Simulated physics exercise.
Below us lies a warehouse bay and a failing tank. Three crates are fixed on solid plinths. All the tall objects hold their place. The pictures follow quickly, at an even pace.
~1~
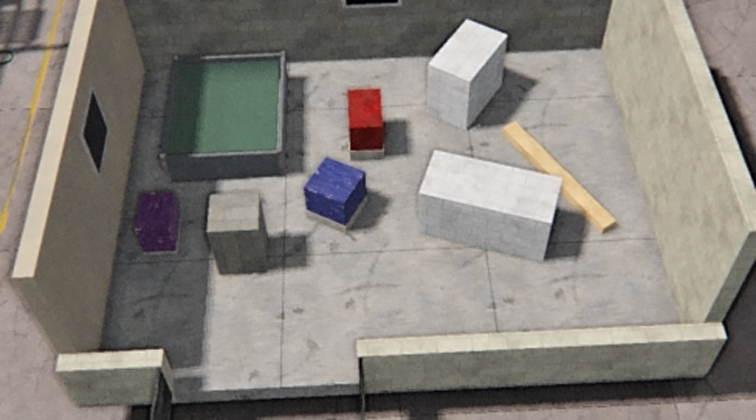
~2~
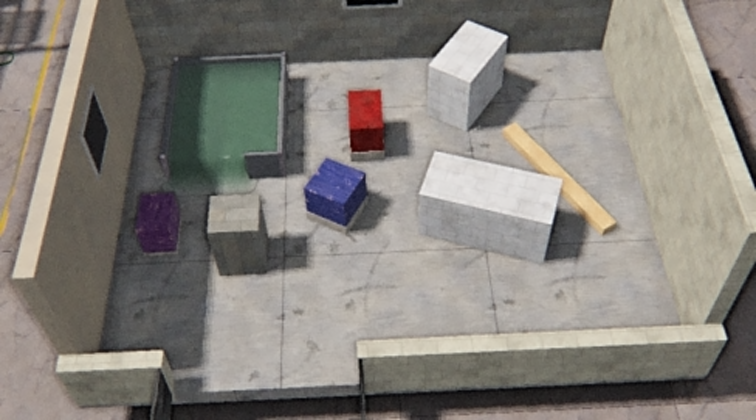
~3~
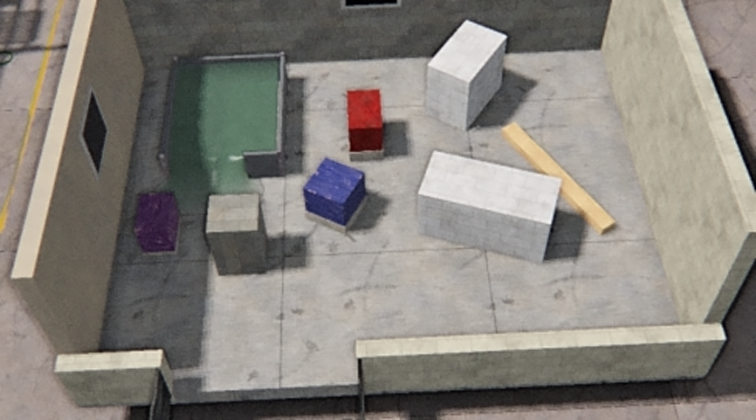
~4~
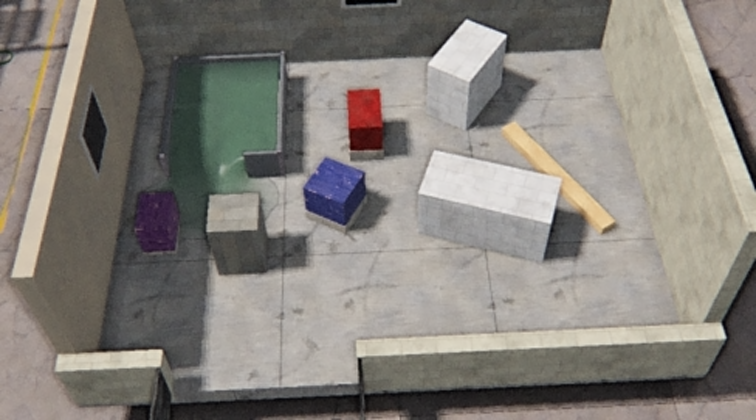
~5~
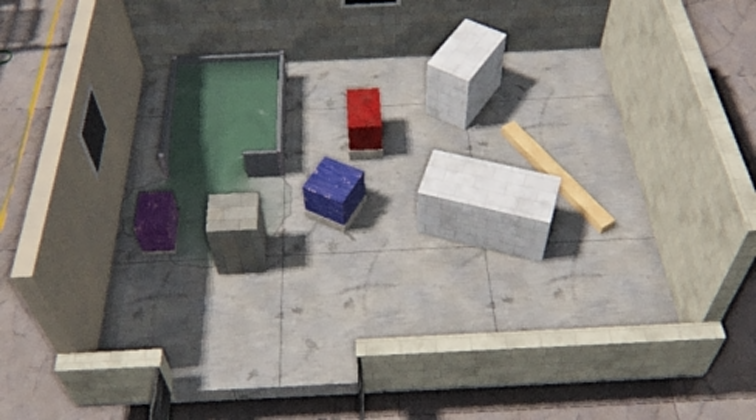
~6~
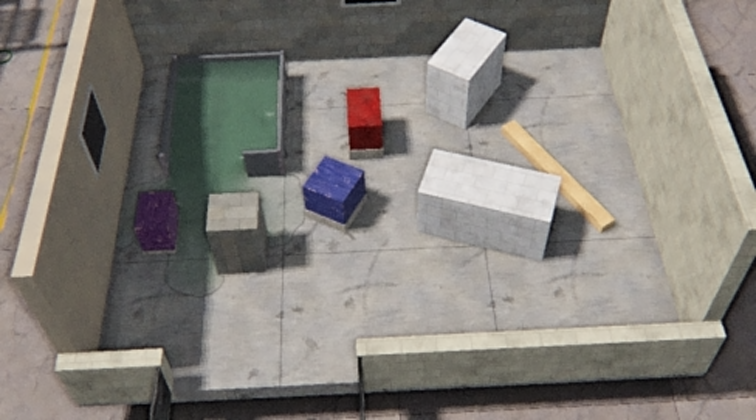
The footage shows a walled concrete bay from above, where green water sits in an open tank, then pours through a gap in its near side and spreads across the floor between the purple and grey blocks, which stay still.
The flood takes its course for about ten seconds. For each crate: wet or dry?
One by one: The blue crate stays dry; the purple crate gets wet; the red crate stays dry.
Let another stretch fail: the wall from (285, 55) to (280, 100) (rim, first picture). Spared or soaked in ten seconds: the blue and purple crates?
In short: The blue crate remains dry; the purple crate remains dry.
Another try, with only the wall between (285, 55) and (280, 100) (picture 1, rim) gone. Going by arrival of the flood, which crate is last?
I say the one in purple.
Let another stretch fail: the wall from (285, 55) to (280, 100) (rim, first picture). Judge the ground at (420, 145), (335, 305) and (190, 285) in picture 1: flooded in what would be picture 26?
As listed: Covered, free of water, free of water.
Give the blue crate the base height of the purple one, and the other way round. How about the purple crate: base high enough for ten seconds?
One by one: Purple is wetted.
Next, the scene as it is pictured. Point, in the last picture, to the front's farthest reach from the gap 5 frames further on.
Around (147, 376).
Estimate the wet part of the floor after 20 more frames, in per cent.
Some 40 per cent.
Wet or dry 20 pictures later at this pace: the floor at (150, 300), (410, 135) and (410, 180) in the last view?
In turn: Under water, no water, no water.
A moment on, water covers 15 % of the floor; the blue crate water round its plinth, the purple crate water round its plinth, the red crate not reached.
Next, water covers 25 % of the floor; the blue crate water round its plinth, the purple crate water round its plinth, the red crate not reached.
Then, water covers 40 % of the floor; the blue crate water round its plinth, the purple crate water round its plinth, the red crate water round its plinth.
Later, water covers 55 % of the floor; the blue crate water round its plinth, the purple crate water round its plinth, the red crate water round its plinth.
In the end, water covers 70 % of the floor; the blue crate stayed above the water, the purple crate was topped, the red crate stayed above the water.
